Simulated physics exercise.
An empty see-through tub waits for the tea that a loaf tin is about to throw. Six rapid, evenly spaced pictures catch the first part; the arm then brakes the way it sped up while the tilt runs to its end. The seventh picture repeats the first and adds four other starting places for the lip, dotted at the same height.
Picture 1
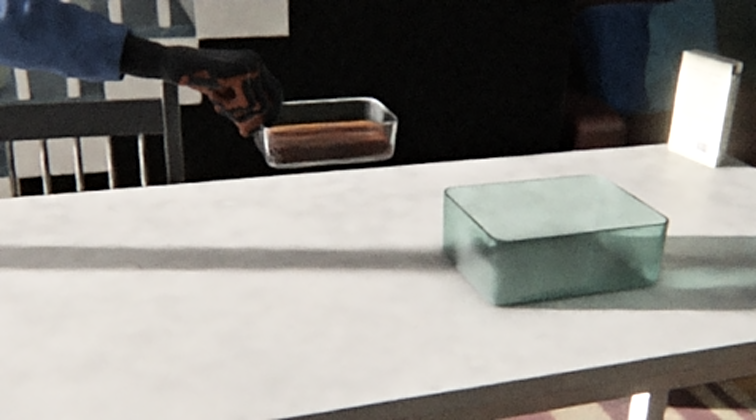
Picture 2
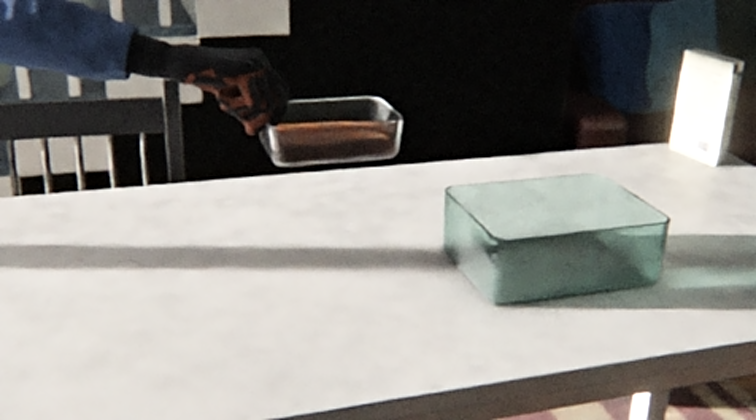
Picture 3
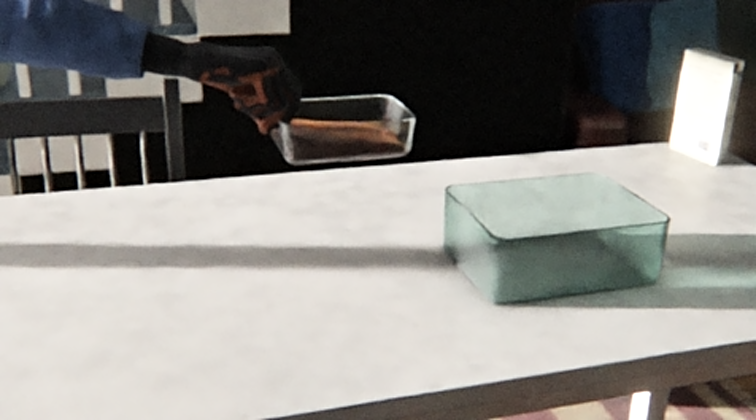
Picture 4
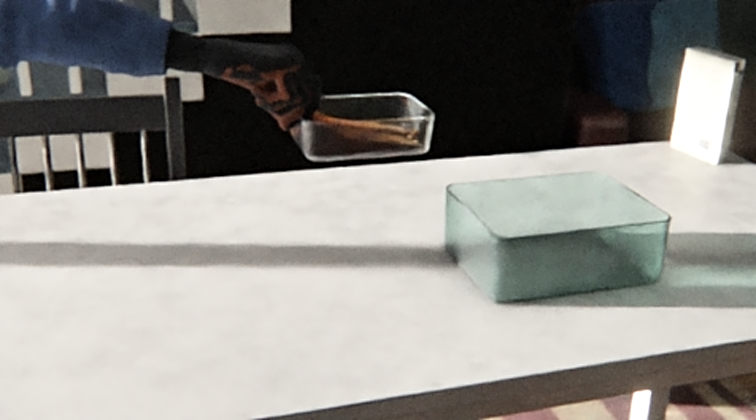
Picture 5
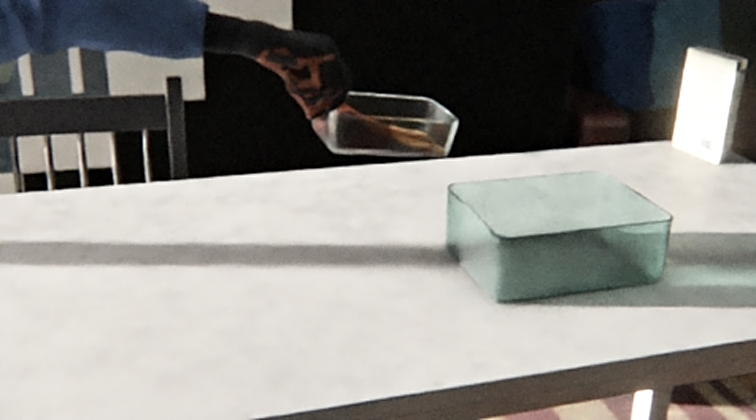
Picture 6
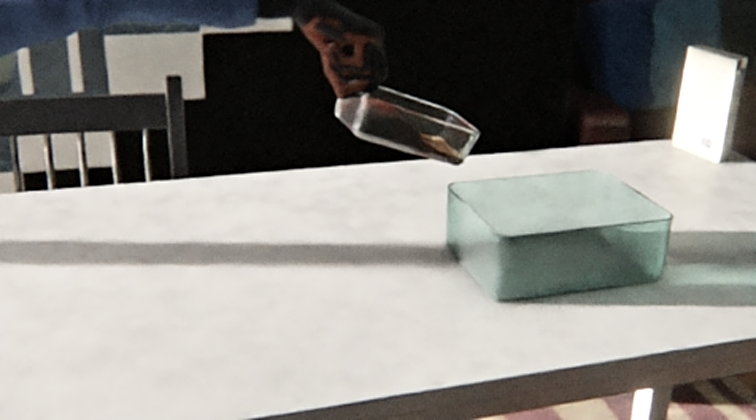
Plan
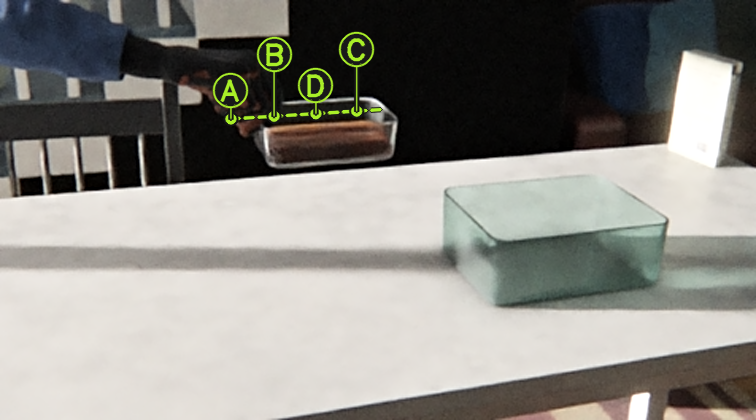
In this clip, a dark hand in a blue sleeve holds a clear rectangular container of brown liquid above a pale table, moves it right toward an empty see-through green tub, and tilts its right end downward.
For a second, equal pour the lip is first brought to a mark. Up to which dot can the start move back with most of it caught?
Use dot D.
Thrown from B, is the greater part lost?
Yes.
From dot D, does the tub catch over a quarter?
Yes, clearly.
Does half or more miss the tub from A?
Yes.
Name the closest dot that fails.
B it is.
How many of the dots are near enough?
Two.
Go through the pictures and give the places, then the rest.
Upright, lip at (385, 109); tub from (486, 305) to (654, 282); nothing has left yet, in the first picture.
Upright, lip at (390, 107); nothing has left yet, in the second picture.
Upright, lip at (402, 106); nothing has left yet, in the third picture.
Upright, lip at (421, 104); nothing has left yet, in the fourth picture.
Tipped about 7°, lip at (445, 109); nothing has left yet, in the fifth picture.
Tipped about 21°, lip at (466, 121); nothing has left yet, in the sixth picture.
In lime, A at (230, 118); B at (274, 116); C at (356, 111); D at (315, 113).
If A is chosen, about 10 % lands in the tub, 87 % falls short and 4 % goes beside or beyond.
If B is chosen, about 31 % lands in the tub, 63 % falls short and 6 % goes beside or beyond.
If C is chosen, about 75 % lands in the tub, 18 % falls short and 7 % goes beside or beyond.
If D is chosen, about 68 % lands in the tub, 27 % falls short and 5 % goes beside or beyond.
